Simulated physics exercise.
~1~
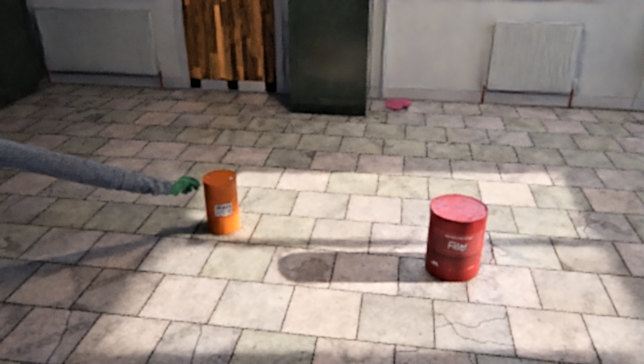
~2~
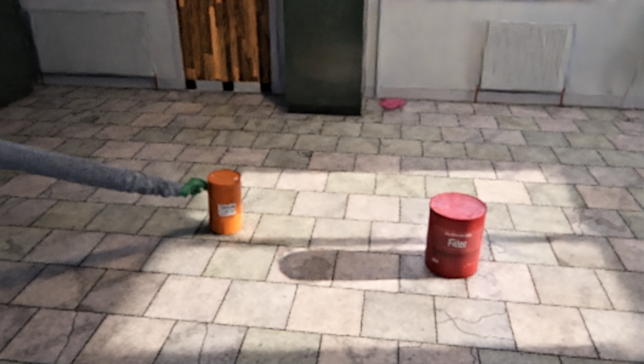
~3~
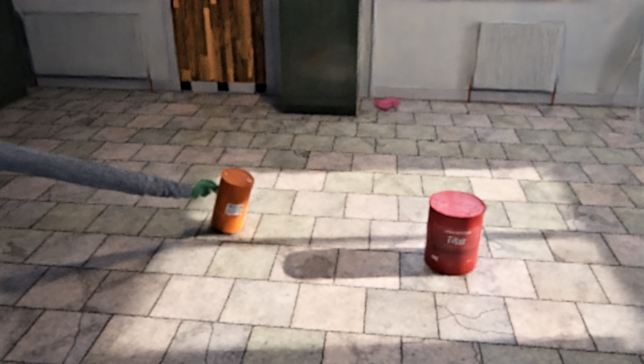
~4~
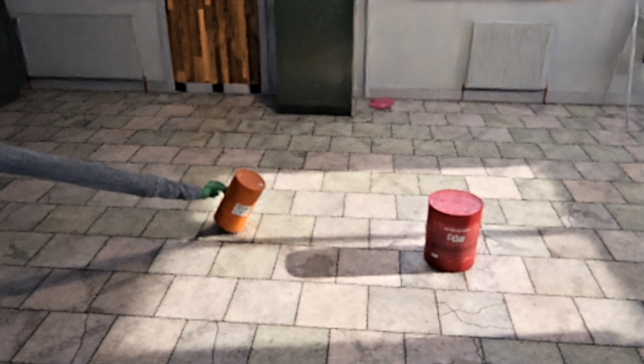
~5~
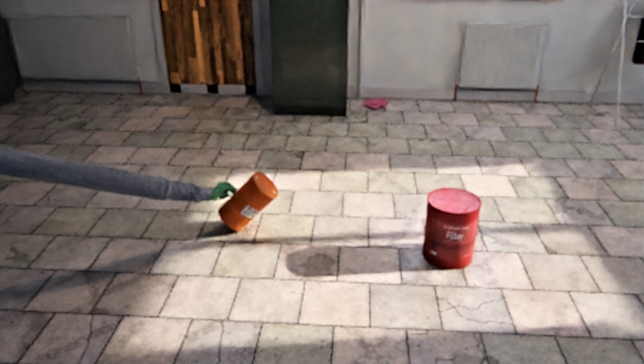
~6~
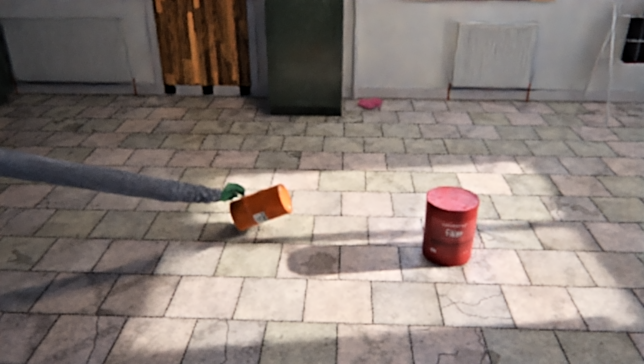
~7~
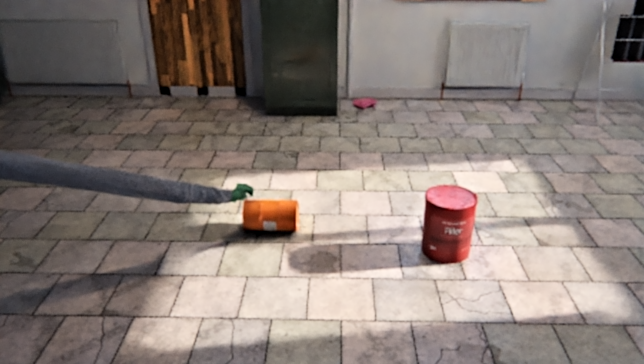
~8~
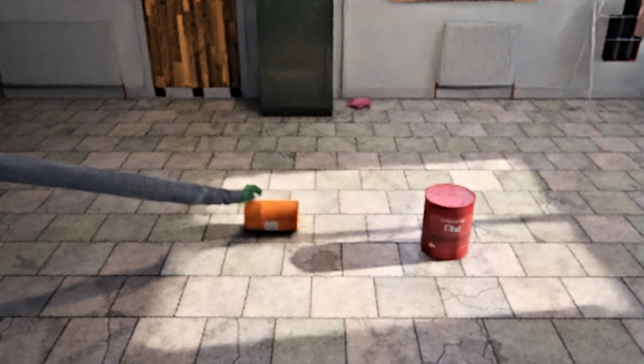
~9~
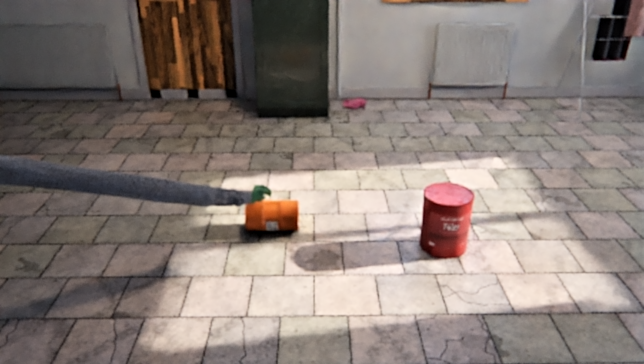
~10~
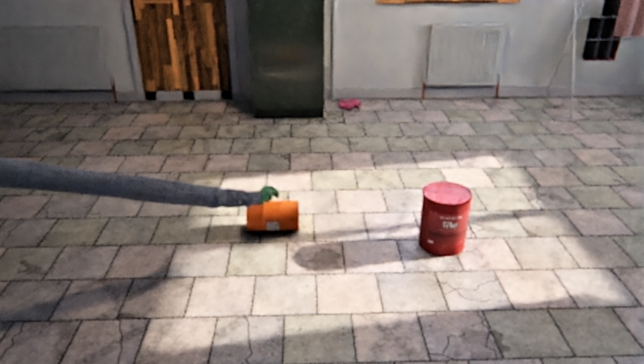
A grey-sleeved arm with a green-gloved hand reaches in from the left toward an upright orange canister on a sunlit floor of pale stone tiles, seen from slightly above as the view drifts gently sideways. A larger red pail stands to the right, with a grey wall, a wooden door and a dark pillar behind. The hand pushes the canister near its top, and it begins leaning to the right. It tilts further and topples onto its side. The hand stays beside it as it lies still, while the red pail remains standing, untouched.
